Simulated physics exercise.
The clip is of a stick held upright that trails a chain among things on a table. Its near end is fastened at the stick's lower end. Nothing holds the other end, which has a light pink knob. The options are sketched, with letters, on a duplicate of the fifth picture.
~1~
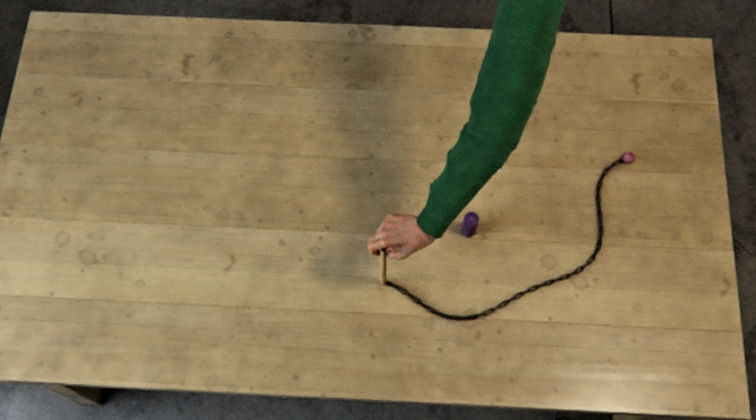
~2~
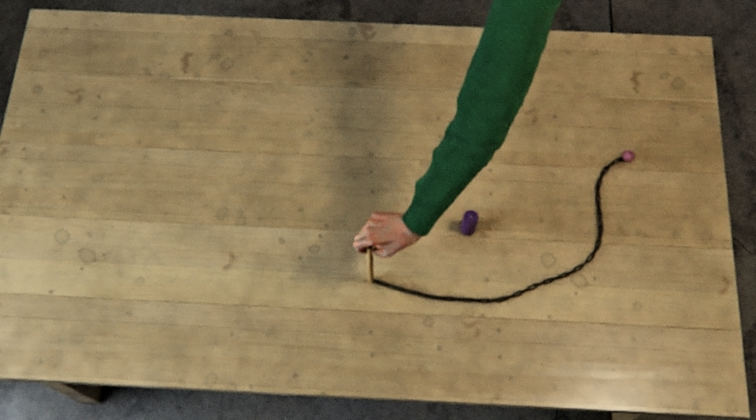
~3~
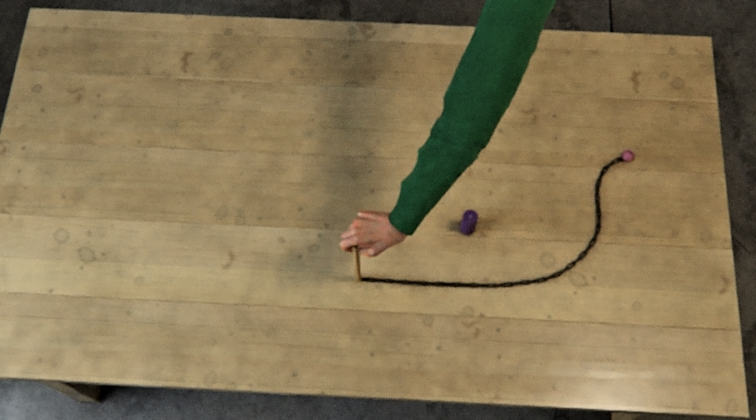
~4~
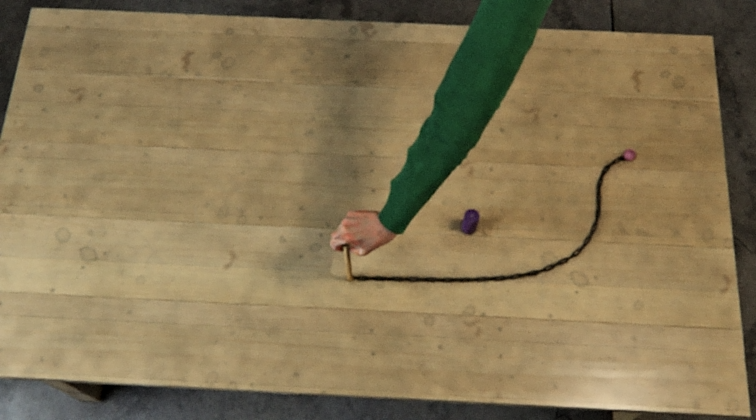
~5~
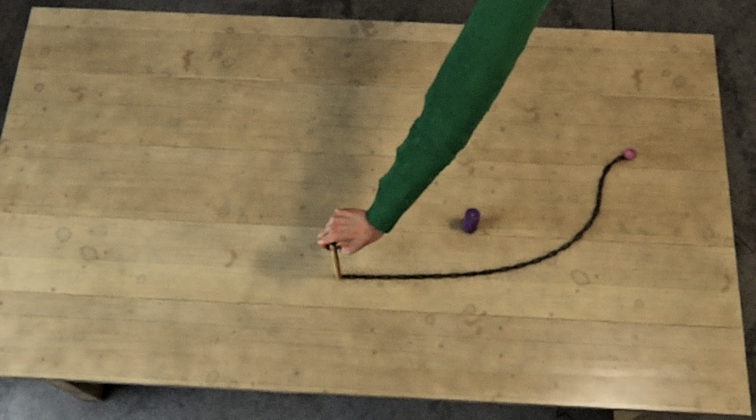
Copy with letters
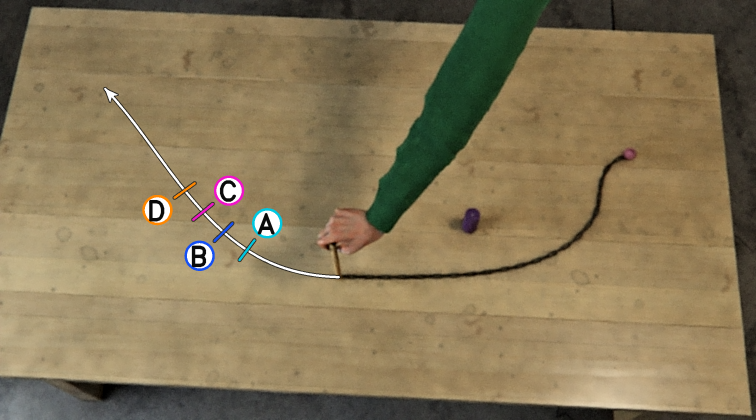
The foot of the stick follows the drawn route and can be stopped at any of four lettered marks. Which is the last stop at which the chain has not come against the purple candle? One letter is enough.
Up to mark A.
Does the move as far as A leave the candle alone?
Yes.
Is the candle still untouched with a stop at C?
No.
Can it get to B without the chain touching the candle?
No.
On the marked copy, A at (247, 250); B at (224, 232); C at (203, 212); D at (185, 190); the route from (339, 277) via (196, 204) to (105, 89).
Following A. Soon after the start, foot of the stick (304, 274), middle of the chain (487, 255), free end (620, 160).
Later, foot of the stick (272, 264), middle of the chain (456, 250), free end (607, 177).
In the end, foot of the stick (247, 250), middle of the chain (430, 247), free end (592, 190); nothing has been touched.
As for the rest, B brings the chain against the candle; C brings the chain against the candle; D brings the chain against the candle.
